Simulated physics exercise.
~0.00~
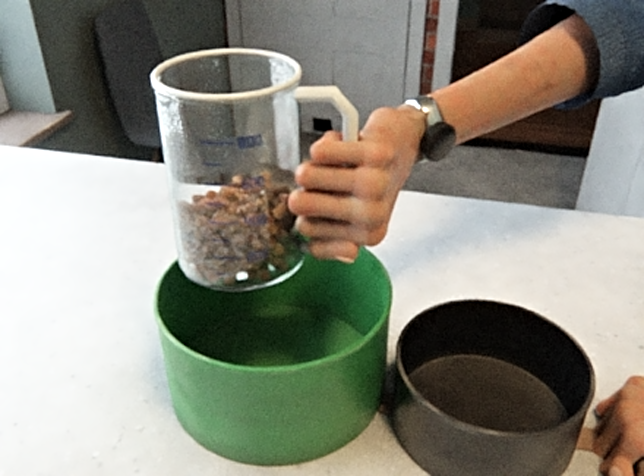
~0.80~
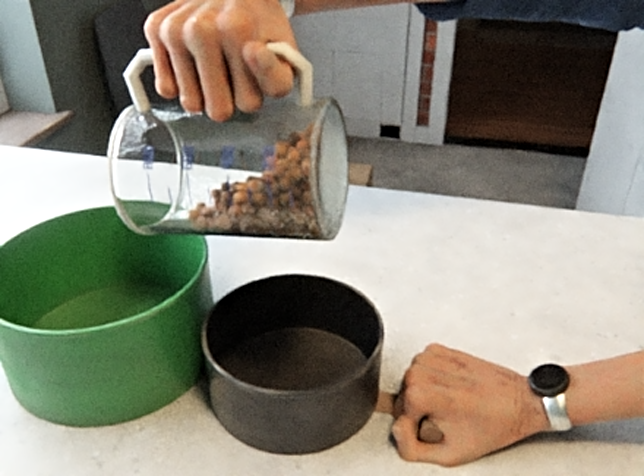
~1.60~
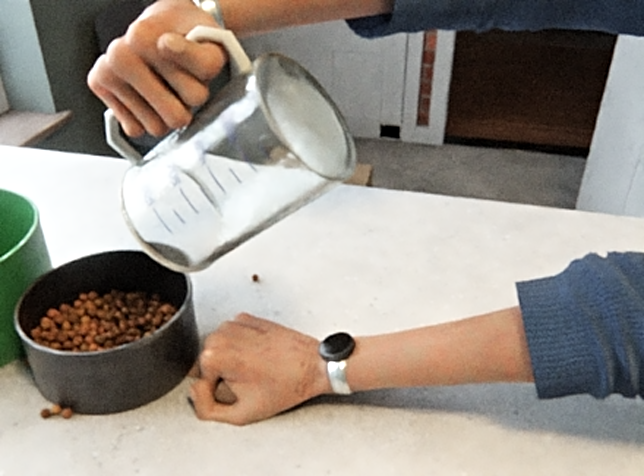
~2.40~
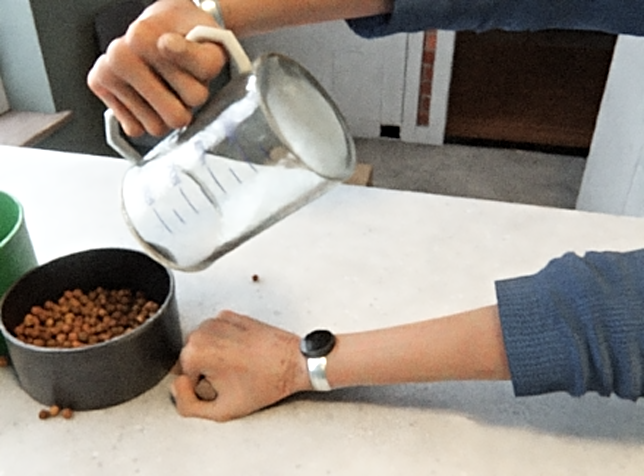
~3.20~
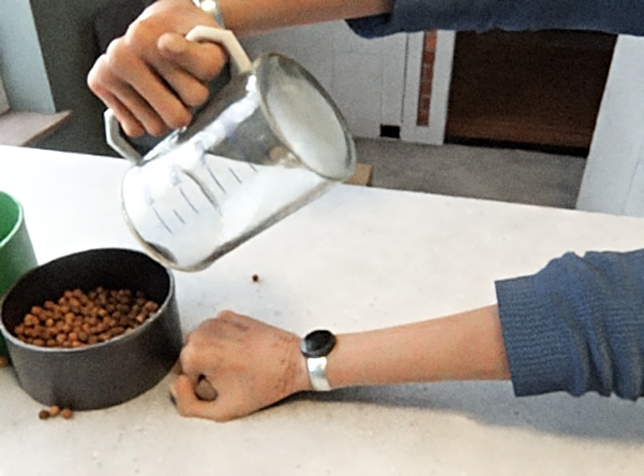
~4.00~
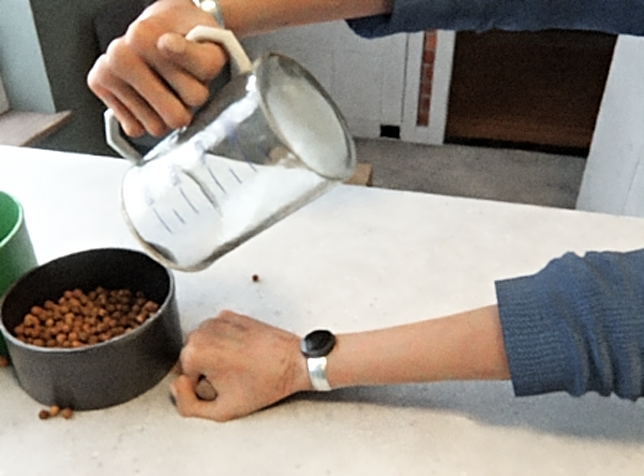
A hand tipping a clear jug of brown cereal balls as green and black pots slide left, the black pot catching nearly all.
